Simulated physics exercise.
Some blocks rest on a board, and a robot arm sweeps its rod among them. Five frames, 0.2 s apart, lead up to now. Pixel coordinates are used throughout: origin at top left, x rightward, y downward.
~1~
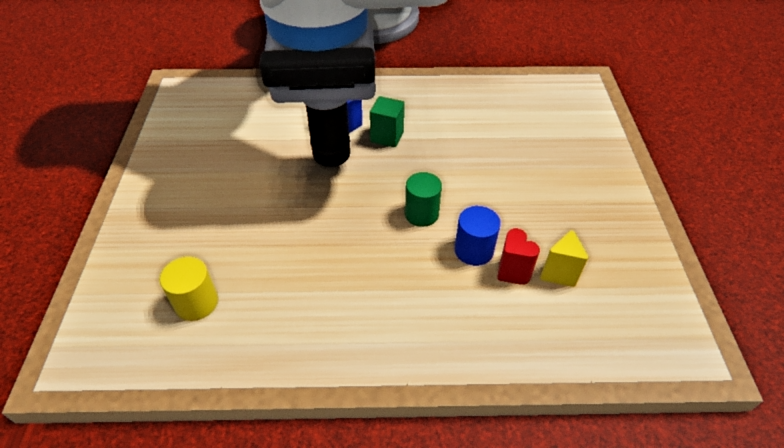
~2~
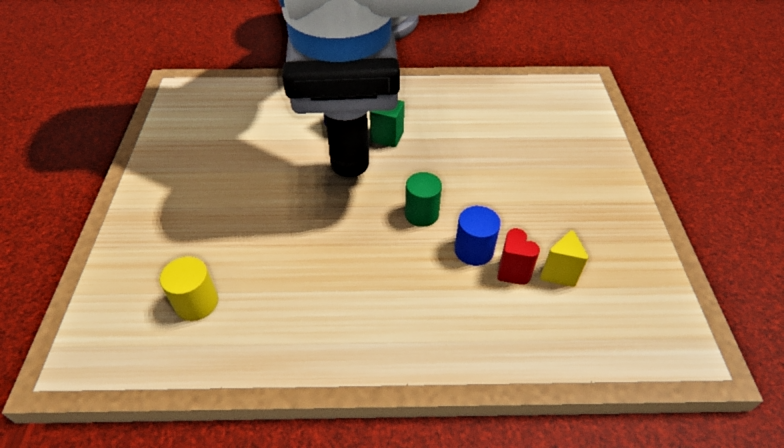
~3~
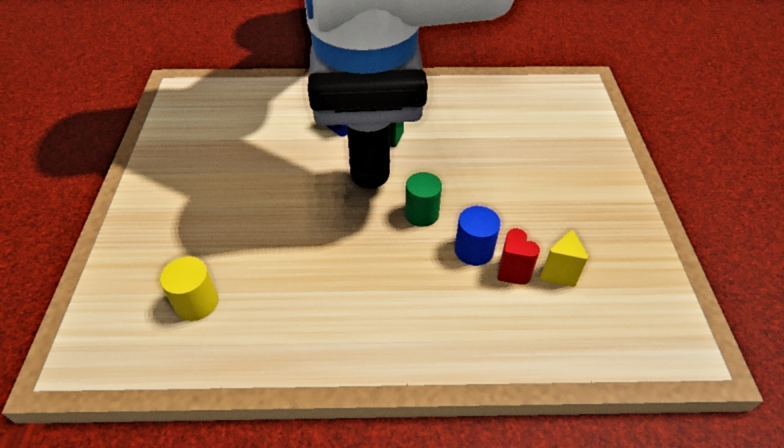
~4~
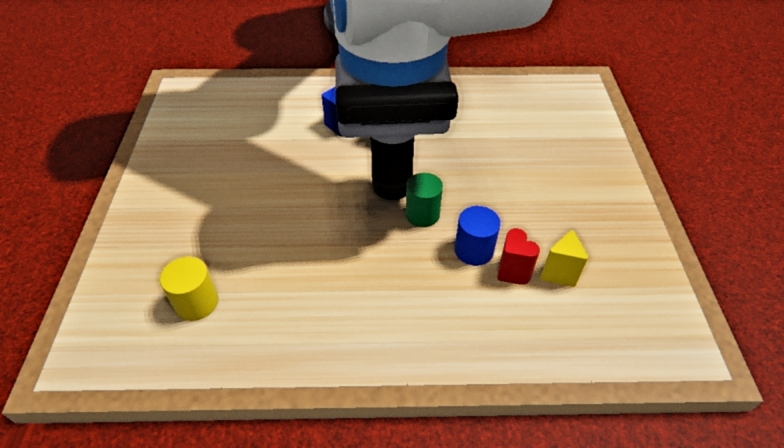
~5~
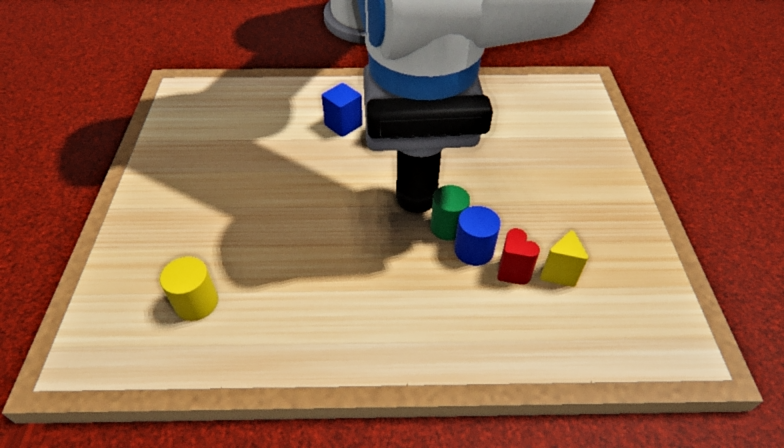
A robot arm sweeps its black rod rightward and toward the viewer across a wooden board, reaching the green cylinder and nudging it up beside the blue cylinder, while the red heart-shaped block and yellow pieces stay still.
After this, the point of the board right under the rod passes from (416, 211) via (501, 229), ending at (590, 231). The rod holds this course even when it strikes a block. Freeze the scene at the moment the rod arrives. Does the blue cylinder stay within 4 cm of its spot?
Going by the path, no.
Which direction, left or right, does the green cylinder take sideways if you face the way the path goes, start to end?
The answer is right: Facing from the path's start to its end, that's where the green cylinder shifts.
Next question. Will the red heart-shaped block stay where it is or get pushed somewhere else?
It gets pushed out of place.
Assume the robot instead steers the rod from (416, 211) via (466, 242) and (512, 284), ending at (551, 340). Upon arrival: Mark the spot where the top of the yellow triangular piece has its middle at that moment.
I predict (609, 255).
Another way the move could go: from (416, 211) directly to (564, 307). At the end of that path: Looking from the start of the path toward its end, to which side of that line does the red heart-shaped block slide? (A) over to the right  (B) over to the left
I'll go with A - over to the right.
The first path, step by step. One third of the way, rod (475, 213); green cylinder (510, 217); blue cylinder (520, 249); red heart-shaped block (554, 274).
Two thirds of the way, rod (535, 220); green cylinder (554, 233); blue cylinder (527, 258); red heart-shaped block (561, 285), turned 30° anticlockwise; yellow triangular piece (579, 255).
At the end, rod (595, 220); green cylinder (558, 234); blue cylinder (527, 258); red heart-shaped block (561, 285), turned 30° anticlockwise; yellow triangular piece (581, 257).
